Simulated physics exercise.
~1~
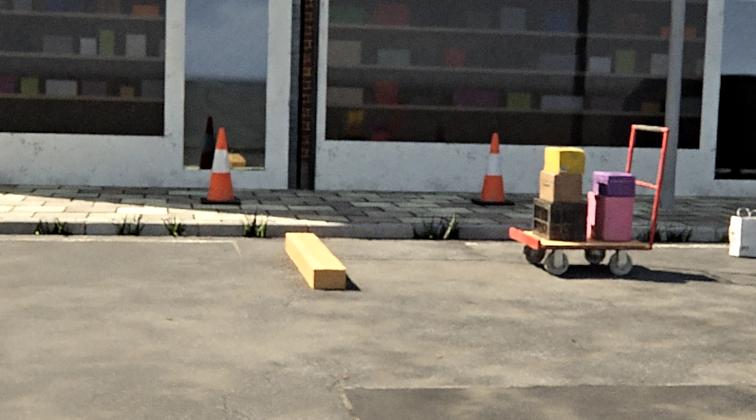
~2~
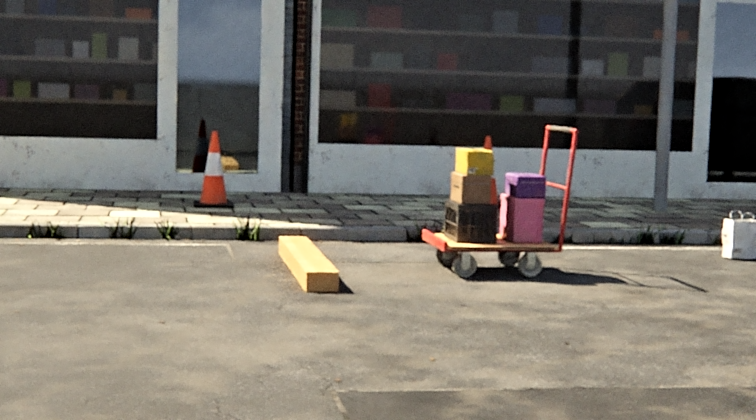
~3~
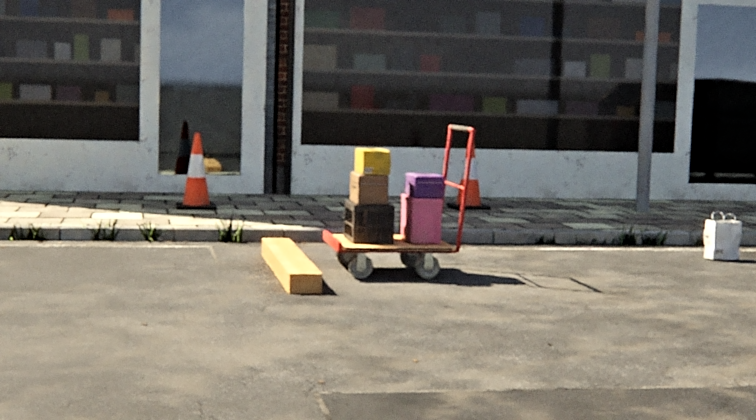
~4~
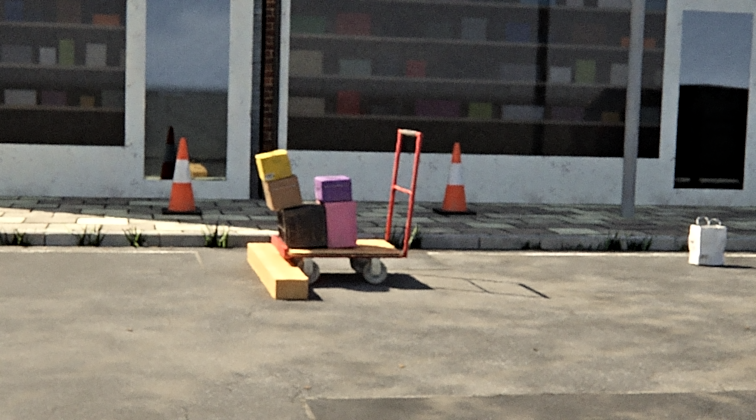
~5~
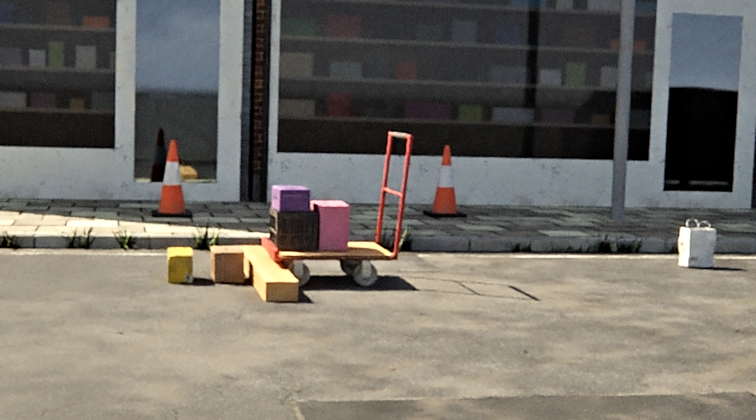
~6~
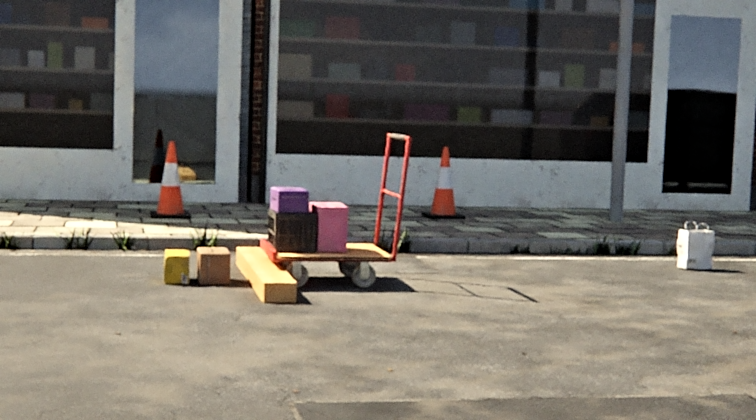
A red-handled trolley stacked with boxes rolled left along the road until it stopped abruptly against a low yellow kerb, sending the yellow parcel and brown box tumbling over it while the purple box ended up on the black crate beside the pink one.
